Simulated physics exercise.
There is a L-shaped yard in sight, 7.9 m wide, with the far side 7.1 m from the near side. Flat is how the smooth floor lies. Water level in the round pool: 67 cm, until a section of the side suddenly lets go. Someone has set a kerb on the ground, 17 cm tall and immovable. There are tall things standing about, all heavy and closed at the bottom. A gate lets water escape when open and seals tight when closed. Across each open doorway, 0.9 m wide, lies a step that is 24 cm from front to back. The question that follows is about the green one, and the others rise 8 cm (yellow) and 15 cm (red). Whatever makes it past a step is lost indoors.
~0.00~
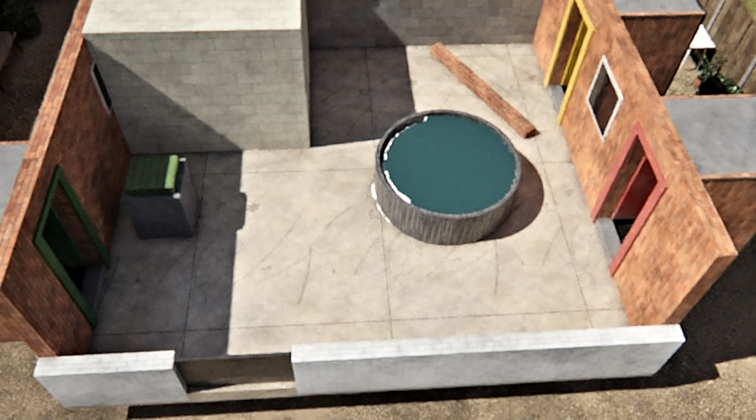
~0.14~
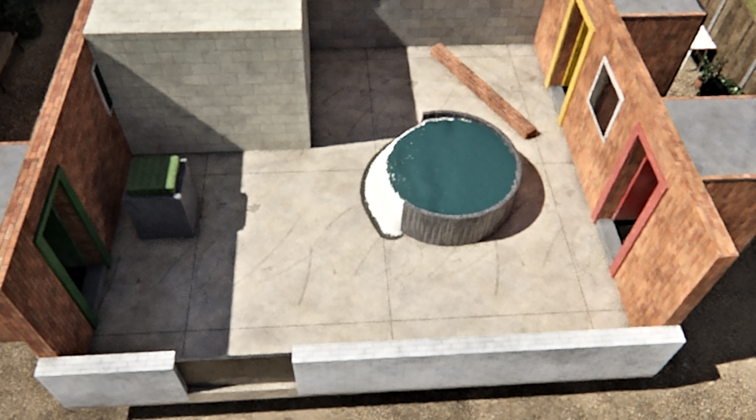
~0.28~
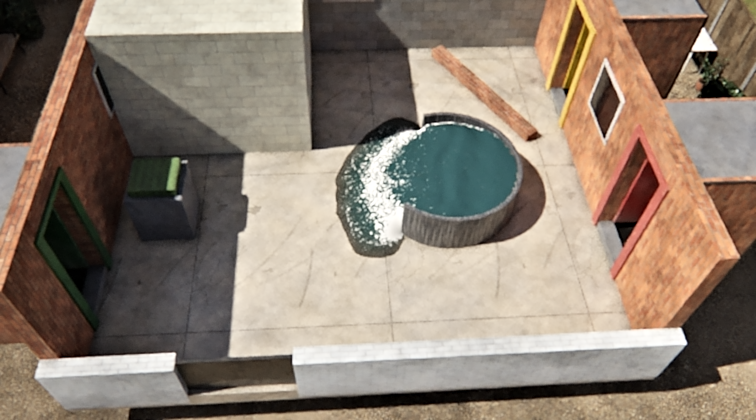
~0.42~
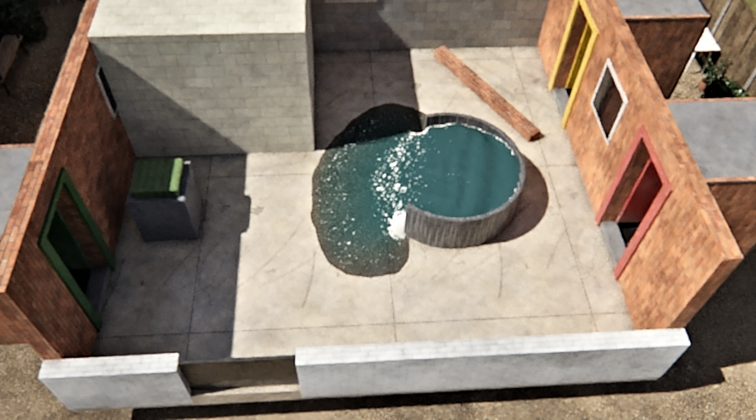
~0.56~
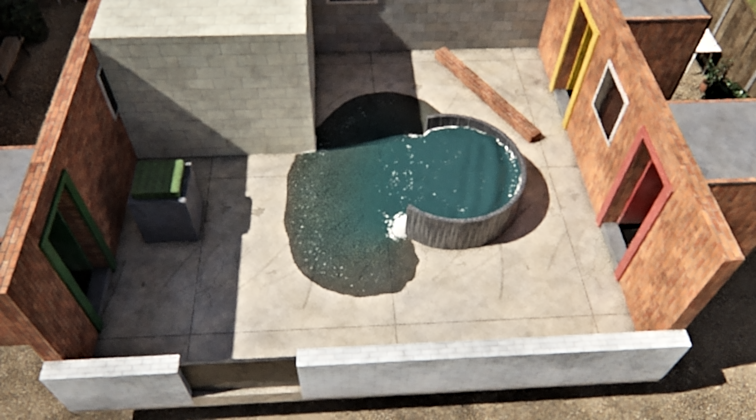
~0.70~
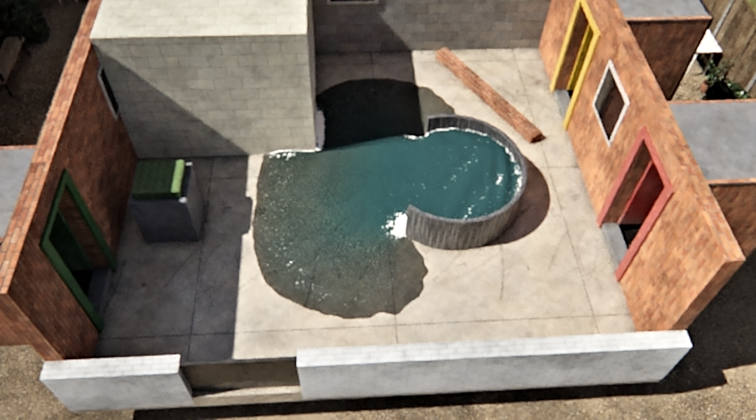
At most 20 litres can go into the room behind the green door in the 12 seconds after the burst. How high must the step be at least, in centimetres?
About 13.5 cm.
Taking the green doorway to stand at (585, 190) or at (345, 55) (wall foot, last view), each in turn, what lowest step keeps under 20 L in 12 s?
Around 6.5 and 27 cm respectively.
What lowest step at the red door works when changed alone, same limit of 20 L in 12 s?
Red door - some 9.0 centimetres.
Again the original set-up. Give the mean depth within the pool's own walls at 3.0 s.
It averages near 13 cm.
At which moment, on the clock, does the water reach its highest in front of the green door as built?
Peak time: About 3.0 s.
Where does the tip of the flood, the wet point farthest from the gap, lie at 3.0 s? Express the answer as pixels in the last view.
Close to pixel (88, 386).
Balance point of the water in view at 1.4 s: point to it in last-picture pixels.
Roughly (378, 182).
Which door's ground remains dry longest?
The red door.
After 1.4 s water covers 45 % of the floor, deepest (47 cm) near (320, 55); it has not reached the green door.
After 3.0 s water covers 55 % of the floor, deepest (34 cm) near (135, 178); 18 cm at the green door, 3 litres in over its 14 cm step.
After 12.0 s water covers 95 % of the floor, deepest (12 cm) near (509, 240); 5 cm at the green door, 19 litres in over its 14 cm step.
At the green door as built, the water arrived by 1.6 s and peaked near 18 cm at 3.0 s.
Run again over the same 12 s with other heights there, 31 litres in over 12 cm, 10 litres over 16 cm. The limit of 20 litres is kept from about 13.5 cm up.
